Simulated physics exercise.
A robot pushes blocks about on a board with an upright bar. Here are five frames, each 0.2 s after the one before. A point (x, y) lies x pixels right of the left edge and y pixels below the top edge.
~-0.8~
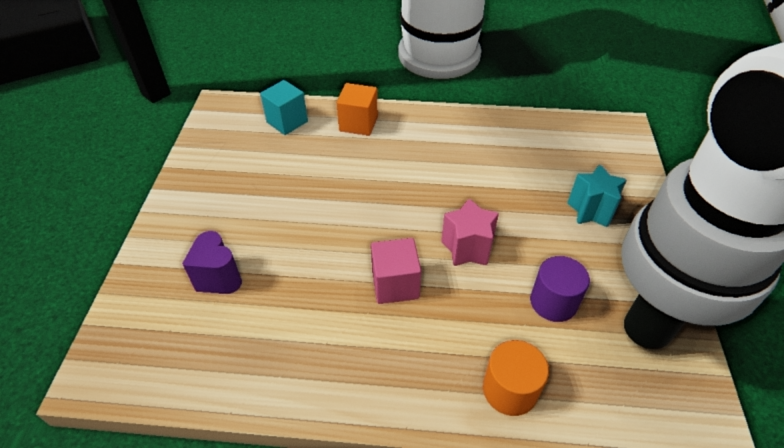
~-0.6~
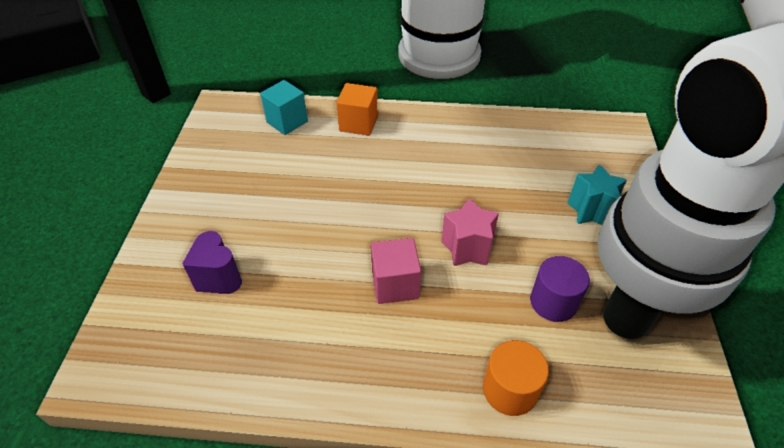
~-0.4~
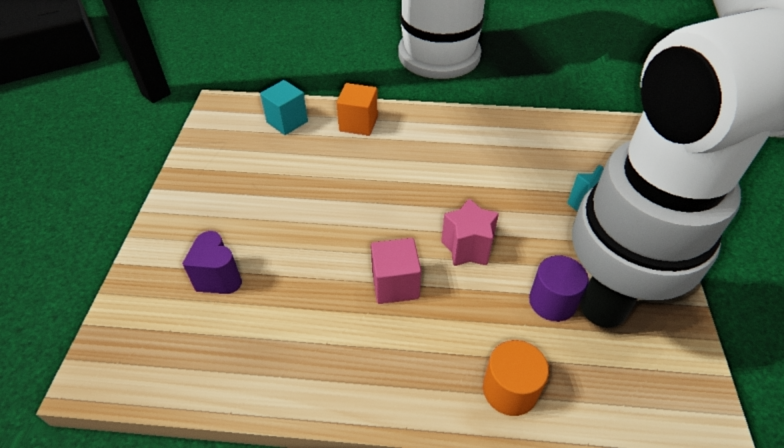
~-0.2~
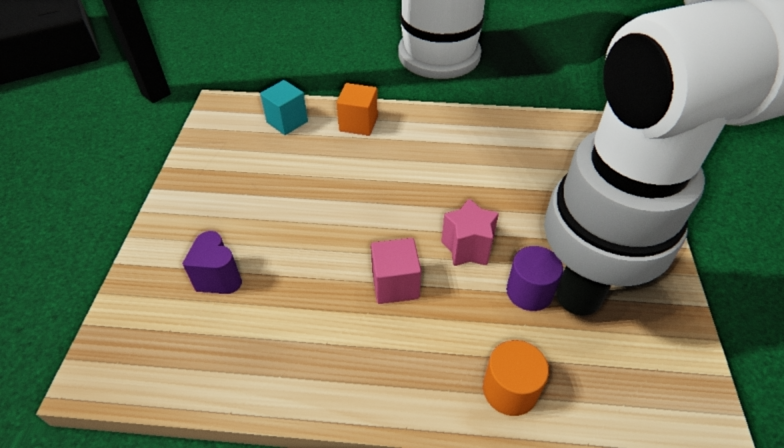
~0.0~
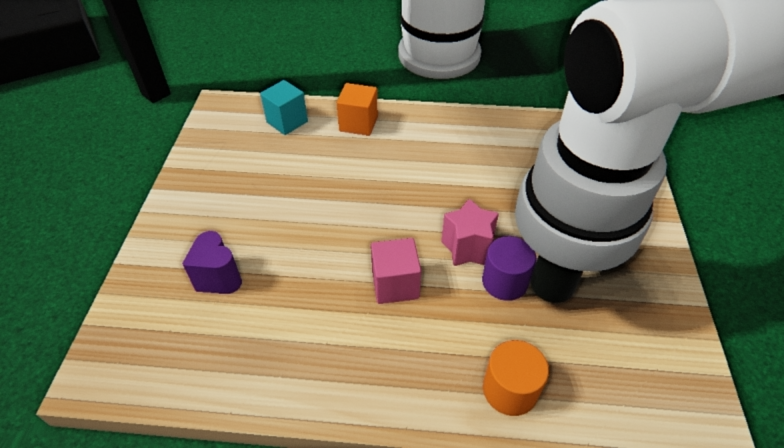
A white robot arm with a black tip moves steadily leftward over a striped wooden board on a green surface, seen from above at an angle by a still camera. Teal and orange cubes sit at the back, a purple heart at left, a pink cube and star near the middle, an orange cylinder in front. The arm covers a teal star at right, then pushes a purple cylinder left toward the pink star.
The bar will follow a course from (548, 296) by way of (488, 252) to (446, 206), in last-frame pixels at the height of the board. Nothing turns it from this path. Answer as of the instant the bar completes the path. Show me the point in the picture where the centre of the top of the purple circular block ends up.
Its top centre lands on (455, 239).
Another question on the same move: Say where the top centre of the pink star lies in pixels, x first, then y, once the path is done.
The centre of its top will be at (419, 195).
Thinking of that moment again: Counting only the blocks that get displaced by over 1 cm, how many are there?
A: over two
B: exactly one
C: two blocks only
C - two blocks only.
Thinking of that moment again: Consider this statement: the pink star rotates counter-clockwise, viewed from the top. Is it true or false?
Verdict: False.
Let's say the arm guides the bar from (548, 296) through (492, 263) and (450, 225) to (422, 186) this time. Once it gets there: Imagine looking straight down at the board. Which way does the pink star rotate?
From above, it looks like the pink star goes clockwise.
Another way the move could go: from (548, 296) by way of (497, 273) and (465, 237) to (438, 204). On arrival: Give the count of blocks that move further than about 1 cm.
That's two.
What follows on the original path. One third of the way, bar (507, 258); pink star (449, 210), turned 55° clockwise; purple circular block (466, 242).
Two thirds of the way, bar (475, 226); pink star (438, 204), turned 60° clockwise; purple circular block (455, 239).
At the end, bar (447, 196); pink four-sided block unmoved; pink star (419, 195), turned 20° clockwise; purple circular block (455, 239).
